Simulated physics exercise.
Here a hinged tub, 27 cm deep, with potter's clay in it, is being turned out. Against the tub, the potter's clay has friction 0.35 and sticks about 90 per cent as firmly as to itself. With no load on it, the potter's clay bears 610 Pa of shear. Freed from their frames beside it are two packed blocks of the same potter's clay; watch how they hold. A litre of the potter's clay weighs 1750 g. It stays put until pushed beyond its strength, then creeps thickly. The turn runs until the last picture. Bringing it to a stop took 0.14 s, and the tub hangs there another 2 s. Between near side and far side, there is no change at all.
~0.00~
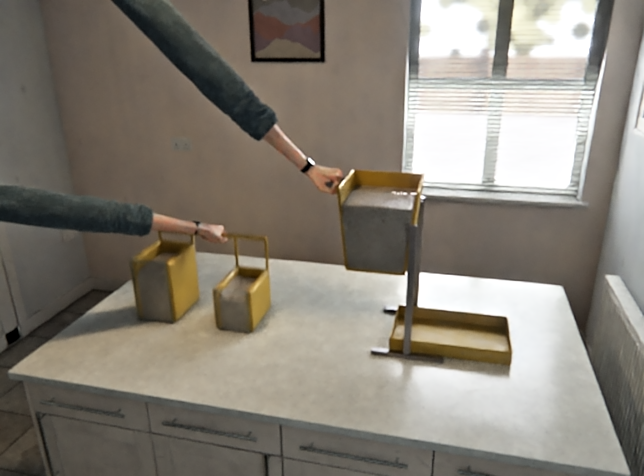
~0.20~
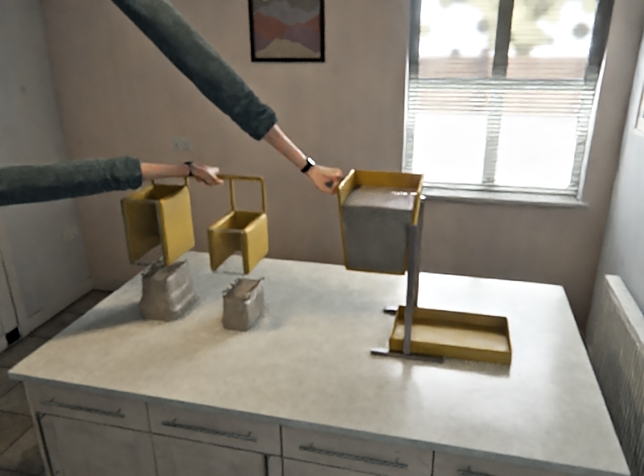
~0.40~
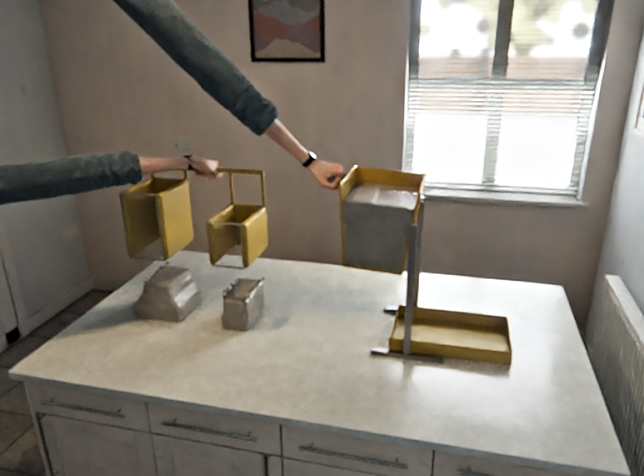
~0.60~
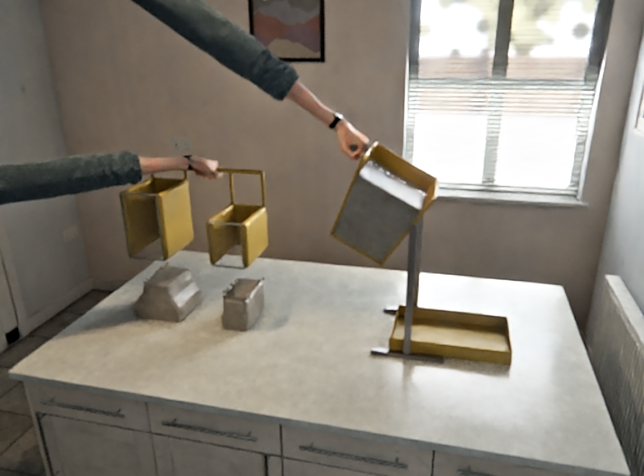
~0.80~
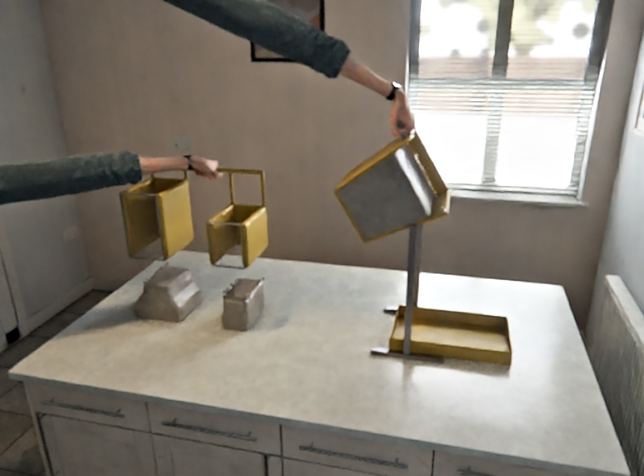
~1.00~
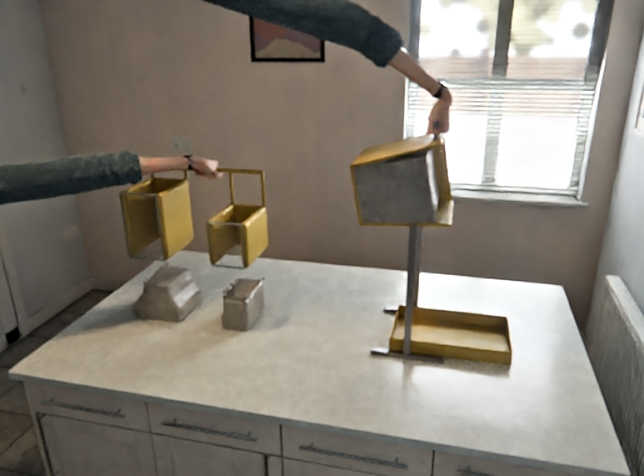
In this clip, a hand on the left lifts two yellow holders off two grey clay blocks, and the taller block slumps slightly; then another hand tilts a clay-filled yellow tub on a stand steeply to the right.
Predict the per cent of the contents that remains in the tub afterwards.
Roughly 100 per cent remains.
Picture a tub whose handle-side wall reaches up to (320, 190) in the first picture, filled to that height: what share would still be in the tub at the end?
70 %, roughly.
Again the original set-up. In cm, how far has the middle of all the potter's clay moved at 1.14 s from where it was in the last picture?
The change is near 1 cm.
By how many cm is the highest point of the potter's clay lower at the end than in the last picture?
Roughly 3 cm.
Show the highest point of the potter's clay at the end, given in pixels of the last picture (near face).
Roughly at pixel (372, 165).
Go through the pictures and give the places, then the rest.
The first frame shows handle-side rim at (340, 189), tilt 0 degrees; highest point of the potter's clay at (411, 209); test blocks 21 cm, 13 cm high (left to right).
The second frame shows handle-side rim at (340, 189), tilt 0 degrees; highest point of the potter's clay at (411, 209); test blocks 19 cm, 13 cm high (left to right).
The third frame shows handle-side rim at (342, 185), tilt 3 degrees; highest point of the potter's clay at (349, 202); test blocks 15 cm, 13 cm high (left to right).
The fourth frame shows handle-side rim at (364, 159), tilt 28 degrees; highest point of the potter's clay at (358, 177); test blocks 15 cm, 13 cm high (left to right).
The fifth frame shows handle-side rim at (409, 143), tilt 59 degrees; highest point of the potter's clay at (391, 157); test blocks 15 cm, 13 cm high (left to right).
The sixth frame shows handle-side rim at (441, 147), tilt 80 degrees; highest point of the potter's clay at (421, 158); test blocks 15 cm, 13 cm high (left to right).
By 1.14 s, the tub is at 80 degrees and holds 100 %.
By 1.31 s, the tub is at 80 degrees and holds 100 %.
By 1.48 s, the tub is at 80 degrees and holds 100 %.
By 1.65 s, the tub is at 80 degrees and holds 100 %.
By 3.00 s, at the end, the tub is at 80 degrees and holds 100 %.
